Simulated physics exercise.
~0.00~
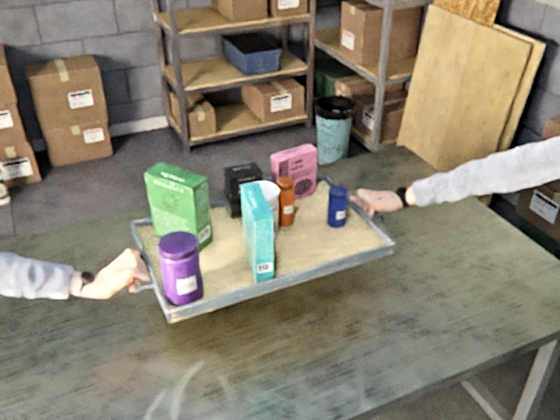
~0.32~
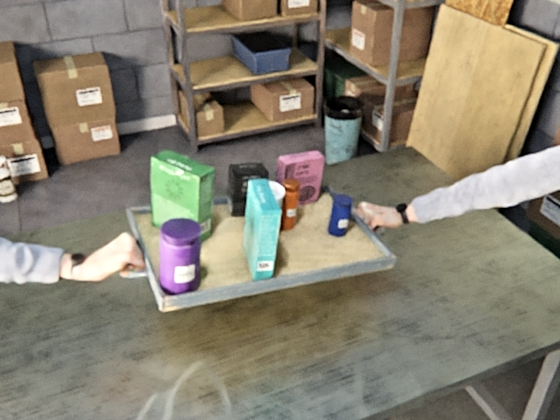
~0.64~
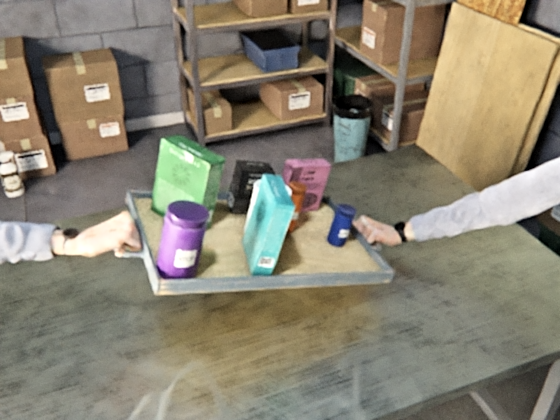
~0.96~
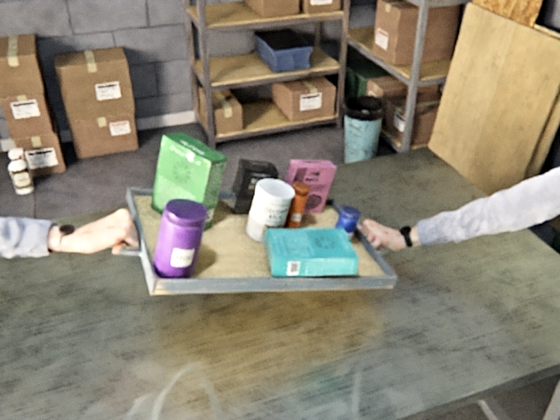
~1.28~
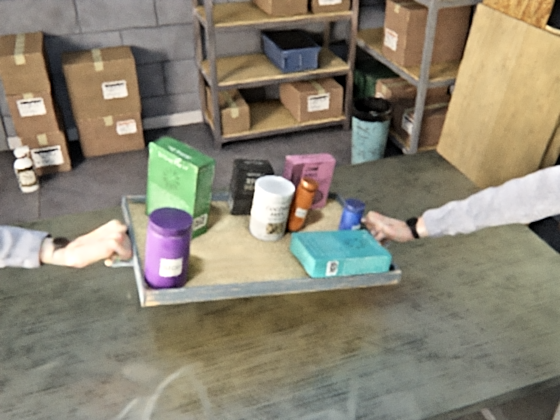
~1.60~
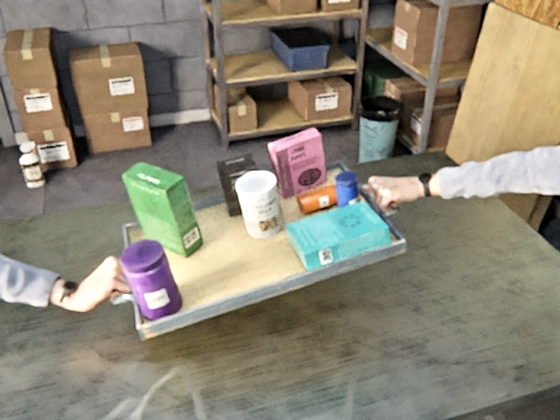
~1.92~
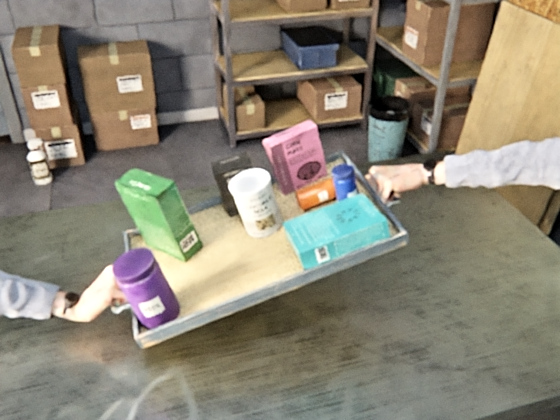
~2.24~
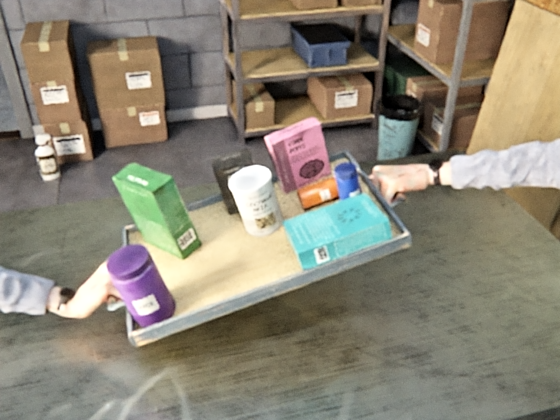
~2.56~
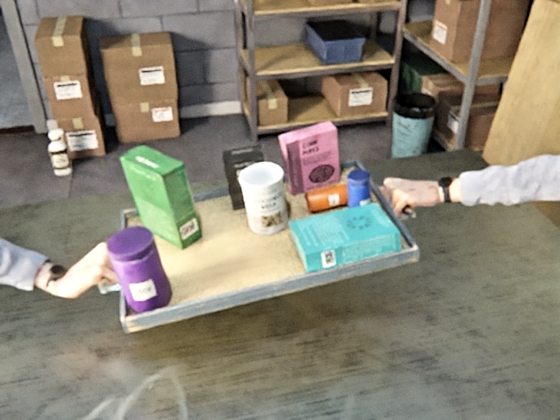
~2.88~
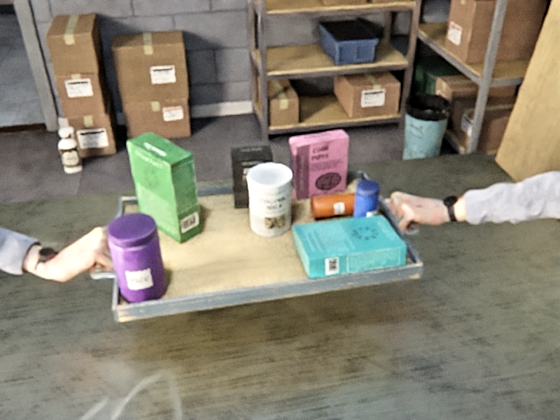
Turquoise packet and orange shaker toppling as two hands tip a loaded tray right, then left, then level, six items still standing.
